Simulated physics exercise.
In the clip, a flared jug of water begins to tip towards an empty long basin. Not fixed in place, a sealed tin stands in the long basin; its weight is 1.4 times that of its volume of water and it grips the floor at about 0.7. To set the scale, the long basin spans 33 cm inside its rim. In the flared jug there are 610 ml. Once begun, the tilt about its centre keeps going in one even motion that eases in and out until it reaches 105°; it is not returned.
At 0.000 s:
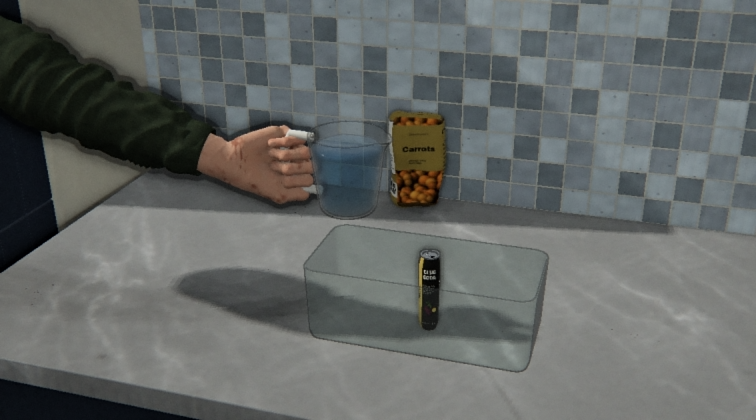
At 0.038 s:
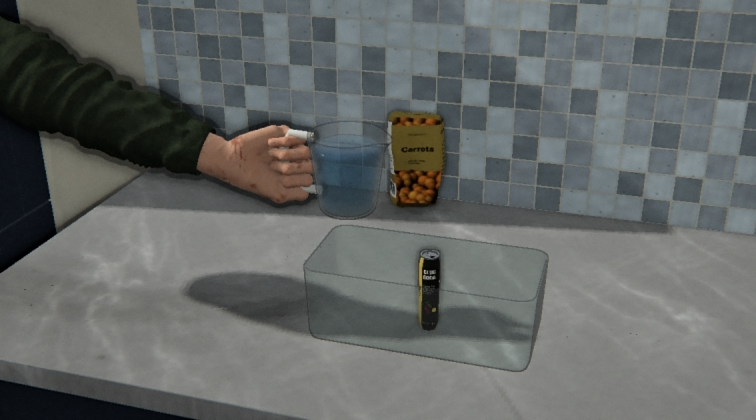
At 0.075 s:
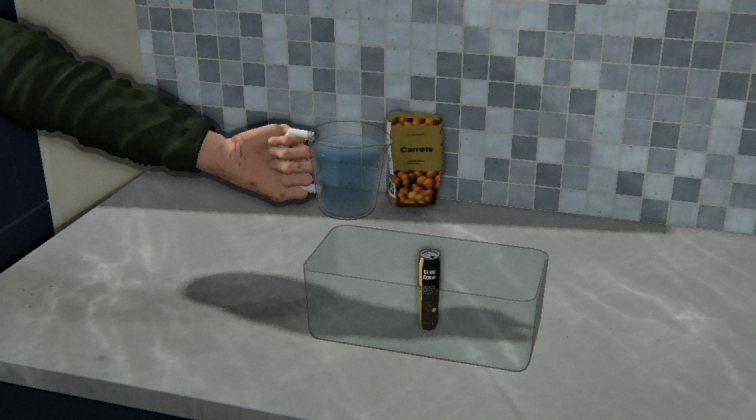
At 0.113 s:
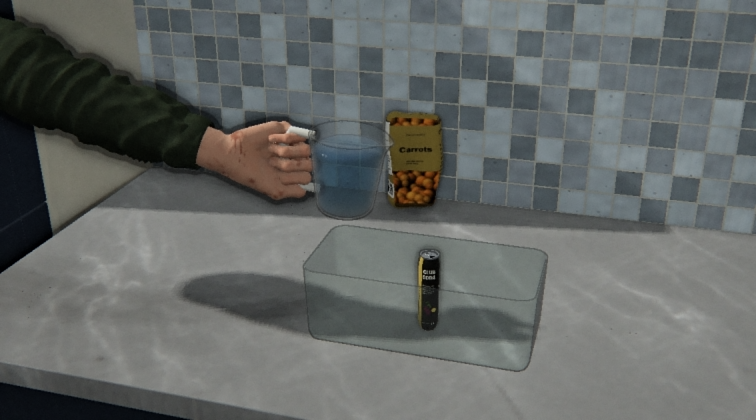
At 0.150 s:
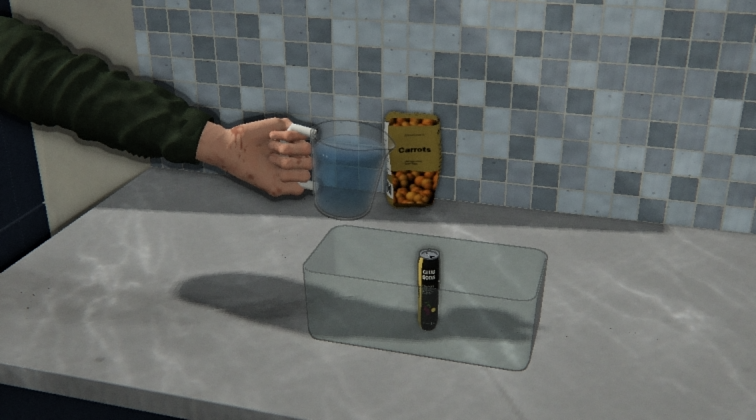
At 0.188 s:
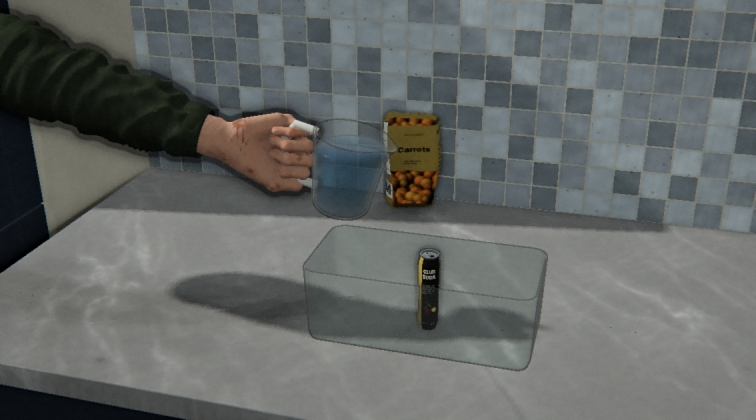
On a grey countertop, a hand slowly tilts a jug of blue water slightly rightward.
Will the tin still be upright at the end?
No.
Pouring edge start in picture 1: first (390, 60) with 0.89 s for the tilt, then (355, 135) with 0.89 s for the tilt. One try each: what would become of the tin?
Run one: It does not tip. Run two: It does not tip.
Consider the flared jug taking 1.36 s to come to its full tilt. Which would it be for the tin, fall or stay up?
In that case the tin does not tip.
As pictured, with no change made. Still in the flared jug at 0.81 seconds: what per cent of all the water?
18 %.
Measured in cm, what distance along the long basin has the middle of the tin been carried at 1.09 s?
Estimate: Around 5 cm.
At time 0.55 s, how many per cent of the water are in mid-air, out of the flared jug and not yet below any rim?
Around 22 percent.
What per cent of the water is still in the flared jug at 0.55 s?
At that time about 74 in a hundred parts are still held.
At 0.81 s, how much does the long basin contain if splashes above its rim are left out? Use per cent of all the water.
Some 66 per cent.
By 0.55 s the tilt is 71° and 73 per cent is still to pour; the tin stands where it began.
By 0.81 s the tilt is 103° and 18 per cent is still to pour; the tin stands where it began.
By 1.09 s the tilt is 105° and 1 per cent is still to pour; the tin leans 48°.
By 1.39 s the tilt is 105° and 0 per cent is still to pour; the tin lies on its side.
At rest the tin lies on its side.
